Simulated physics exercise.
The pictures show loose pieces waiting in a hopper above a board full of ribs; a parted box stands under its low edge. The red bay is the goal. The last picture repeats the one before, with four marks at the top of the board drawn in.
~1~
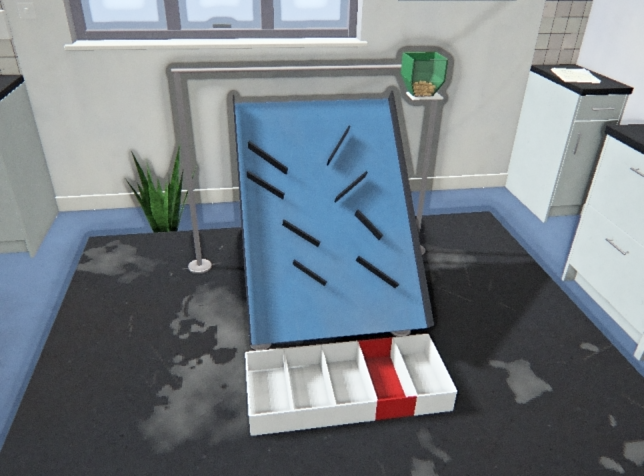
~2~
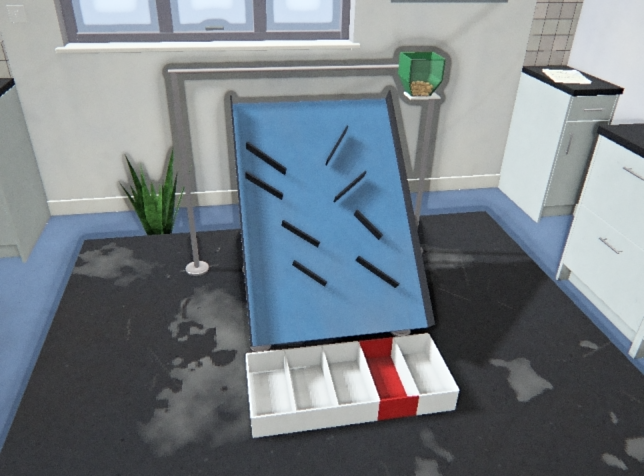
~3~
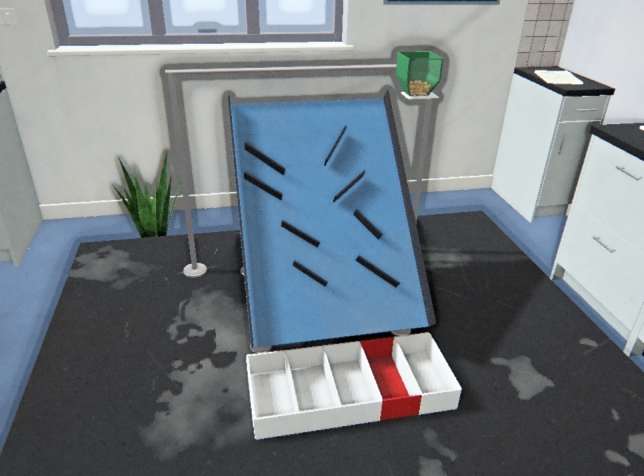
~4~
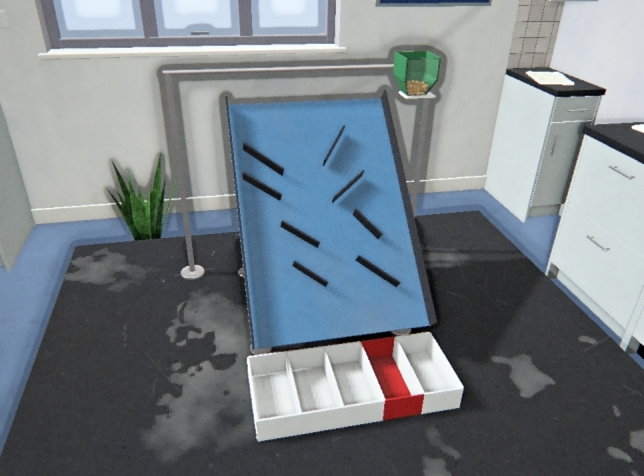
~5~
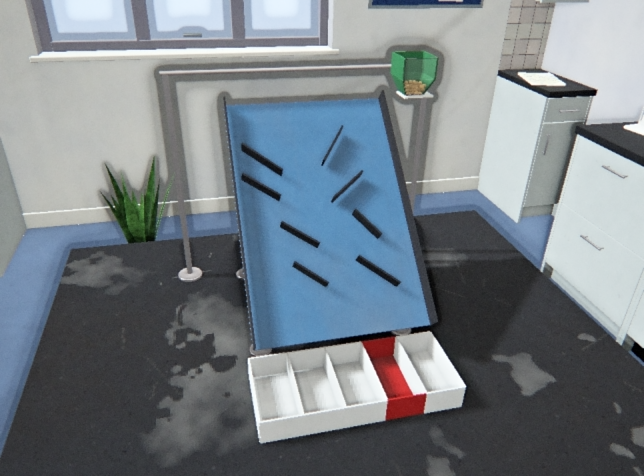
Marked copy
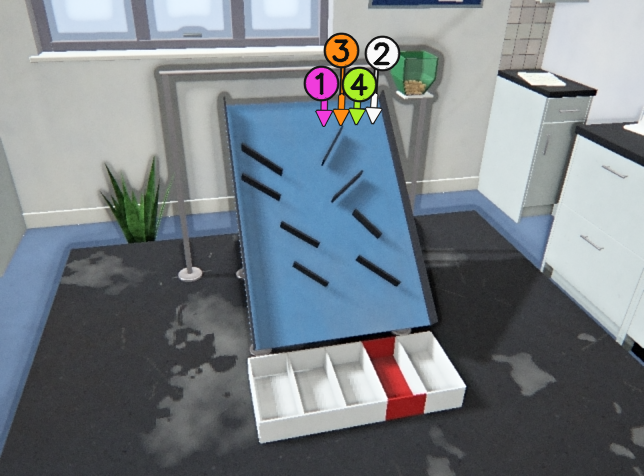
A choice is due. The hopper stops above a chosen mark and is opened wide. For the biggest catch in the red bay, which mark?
1 is best.
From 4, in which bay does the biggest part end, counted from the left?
It is the fifth one.
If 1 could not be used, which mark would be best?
That would be 3.
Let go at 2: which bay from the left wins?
It is the fifth one.
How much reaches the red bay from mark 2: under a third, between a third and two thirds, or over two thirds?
Under a third.
On the marked copy, mark 1 meets the board at (323, 120); mark 2 meets the board at (373, 117); mark 3 meets the board at (340, 119); mark 4 meets the board at (356, 118).
If 1 is chosen, roughly half in the red bay, roughly half in other bays.
If 2 is chosen, just a few in the red bay, almost all in other bays.
If 3 is chosen, roughly a third in the red bay, roughly two thirds in other bays.
If 4 is chosen, about a tenth in the red bay, the larger part in other bays.
